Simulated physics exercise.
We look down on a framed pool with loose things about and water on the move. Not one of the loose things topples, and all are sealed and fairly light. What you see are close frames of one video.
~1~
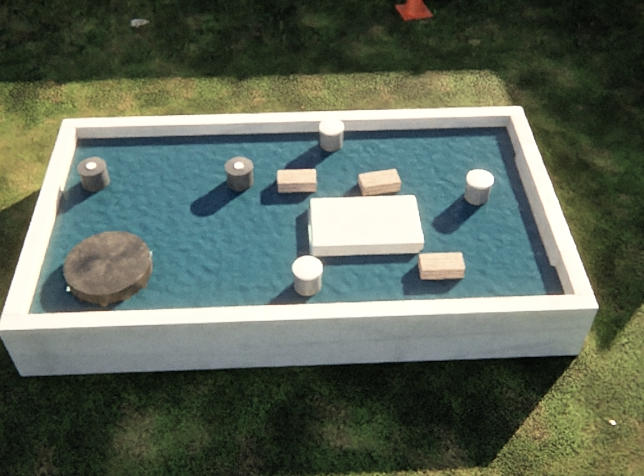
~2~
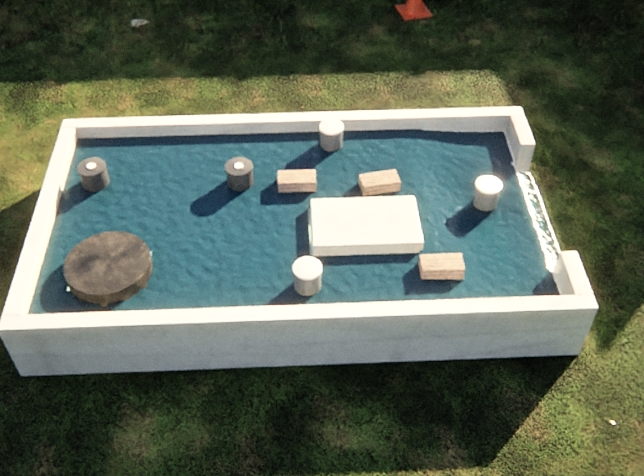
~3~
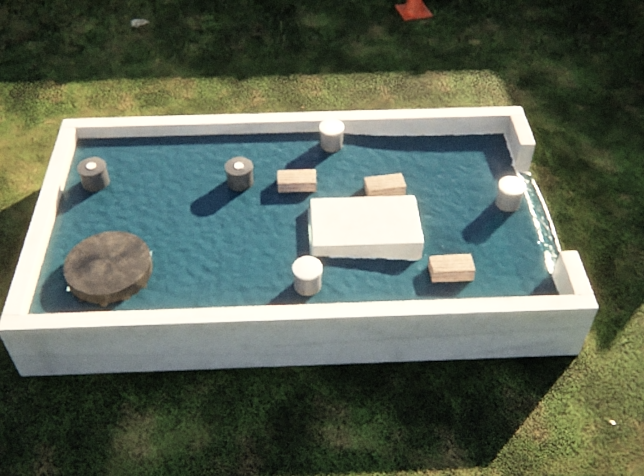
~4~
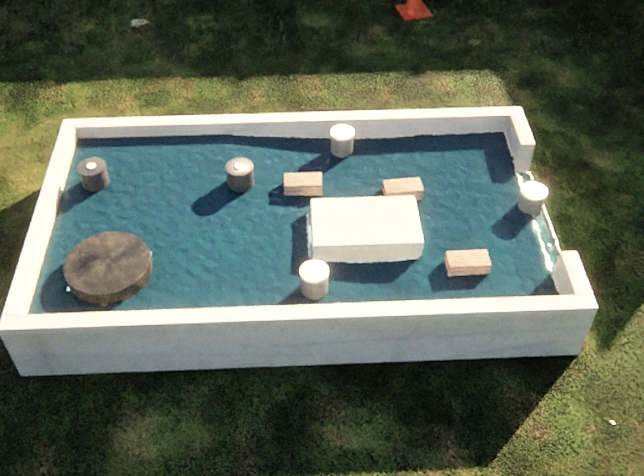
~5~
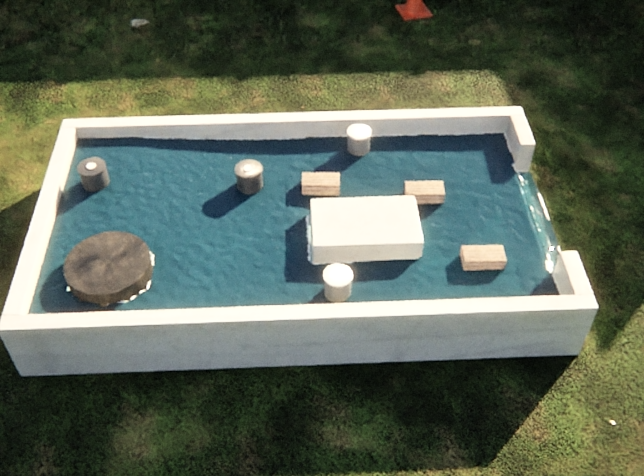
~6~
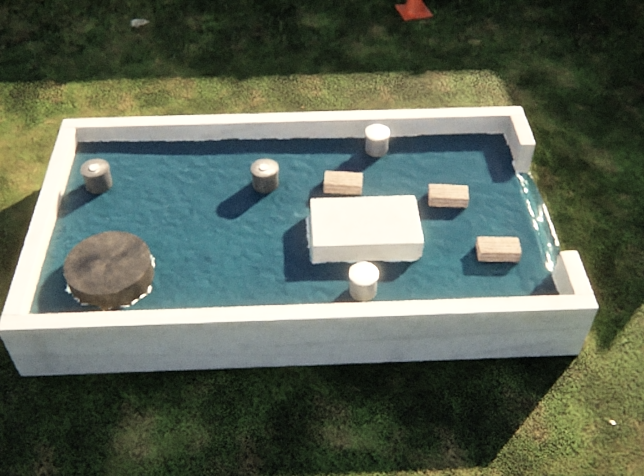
A white-walled rectangular pool of blue water sits on sunlit and shadowed grass, seen from above at an angle by a still camera. A large white slab lies right of centre among three pinkish blocks and white cylinders, with two grey cylinders and a round dark disc at left. A gap opens in the right wall, a white cylinder drifts out through it, and other floating pieces slide rightward.
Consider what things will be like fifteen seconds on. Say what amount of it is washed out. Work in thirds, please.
Top third.
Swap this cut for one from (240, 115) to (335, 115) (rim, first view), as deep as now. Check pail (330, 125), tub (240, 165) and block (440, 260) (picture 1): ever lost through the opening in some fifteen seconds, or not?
Swept away, swept away, remains.
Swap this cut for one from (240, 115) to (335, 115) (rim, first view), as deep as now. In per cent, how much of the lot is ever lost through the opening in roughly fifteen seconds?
About 60 %.
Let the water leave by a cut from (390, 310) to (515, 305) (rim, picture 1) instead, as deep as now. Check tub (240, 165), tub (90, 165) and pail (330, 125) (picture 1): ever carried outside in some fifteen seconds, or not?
Turn by turn - stays put, stays put, stays put.
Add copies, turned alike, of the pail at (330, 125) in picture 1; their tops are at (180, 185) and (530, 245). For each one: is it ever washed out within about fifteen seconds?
Result, as listed: Never gets out; ends up outside.
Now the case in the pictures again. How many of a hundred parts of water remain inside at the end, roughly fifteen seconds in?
I'd say close to 42 percent.
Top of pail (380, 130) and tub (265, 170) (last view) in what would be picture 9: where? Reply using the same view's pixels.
Roughly (433, 133) for the first, roughly (317, 166) for the second.
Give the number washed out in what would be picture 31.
That makes 6.
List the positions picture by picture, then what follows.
The first frame shows a block at (380, 178) floats; a block at (442, 262), afloat; 0 of 8 have shifted.
The second frame shows a block at (380, 178), afloat; a block at (442, 262) floats; 1 of 8 have shifted.
The third frame shows a block at (385, 182), afloat, close to its start; a block at (452, 263) floats, close to its start; 2 of 8 have shifted.
The fourth frame shows a block at (403, 185) floats, close to its start; a block at (468, 258) floats, close to its start; 4 of 8 have shifted.
The fifth frame shows a block at (425, 188), afloat, a stride from its start; a block at (484, 253) floats, a stride from its start; 7 of 8 have shifted.
The sixth frame shows a block at (449, 192), afloat, a stride from its start; a block at (499, 245), afloat, a stride from its start; 7 of 8 have shifted.
A moment on, 2 of 8 are out; 6 afloat.
Next, 6 of 8 are out; 2 afloat.
Later, 6 of 8 are out; 2 afloat.
In the end, 7 of 8 are out; 1 afloat.
